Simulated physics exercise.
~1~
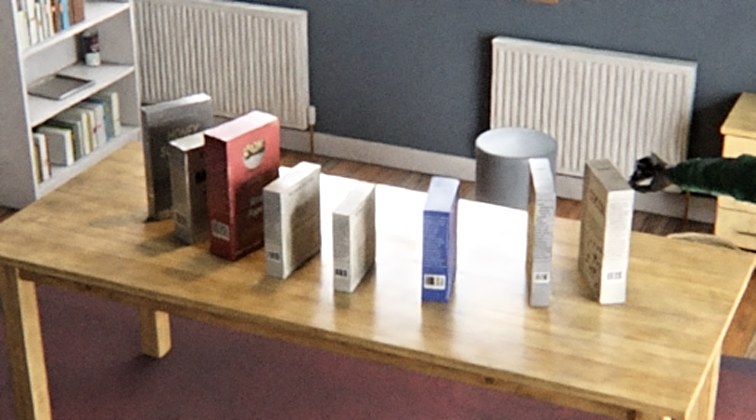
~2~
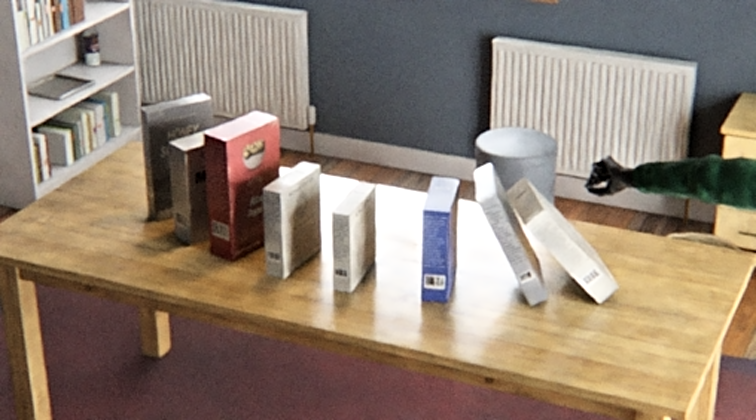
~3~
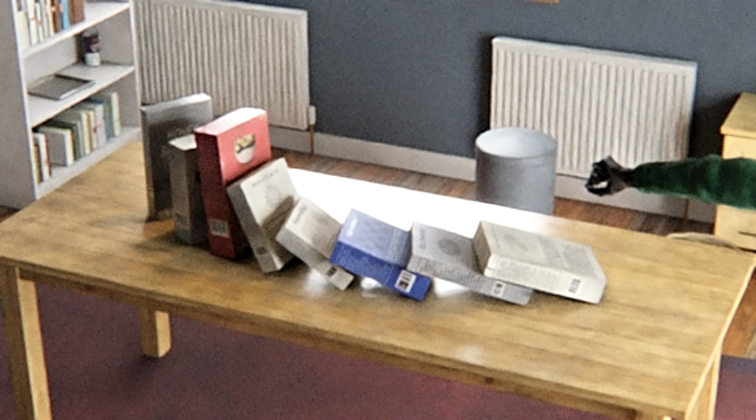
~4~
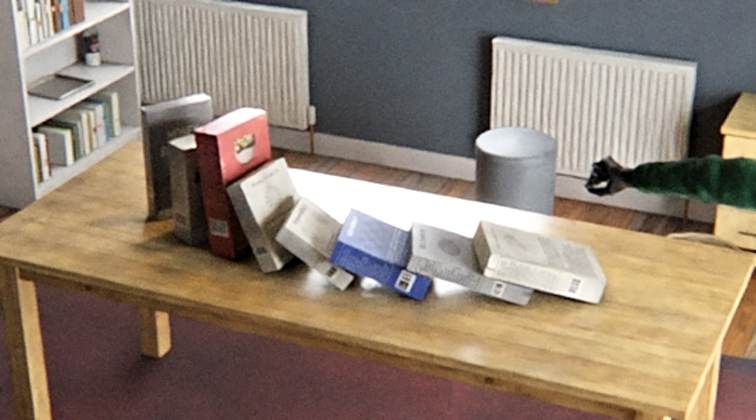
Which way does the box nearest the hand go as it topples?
It goes to the left, falling toward the thin grey box beside it.
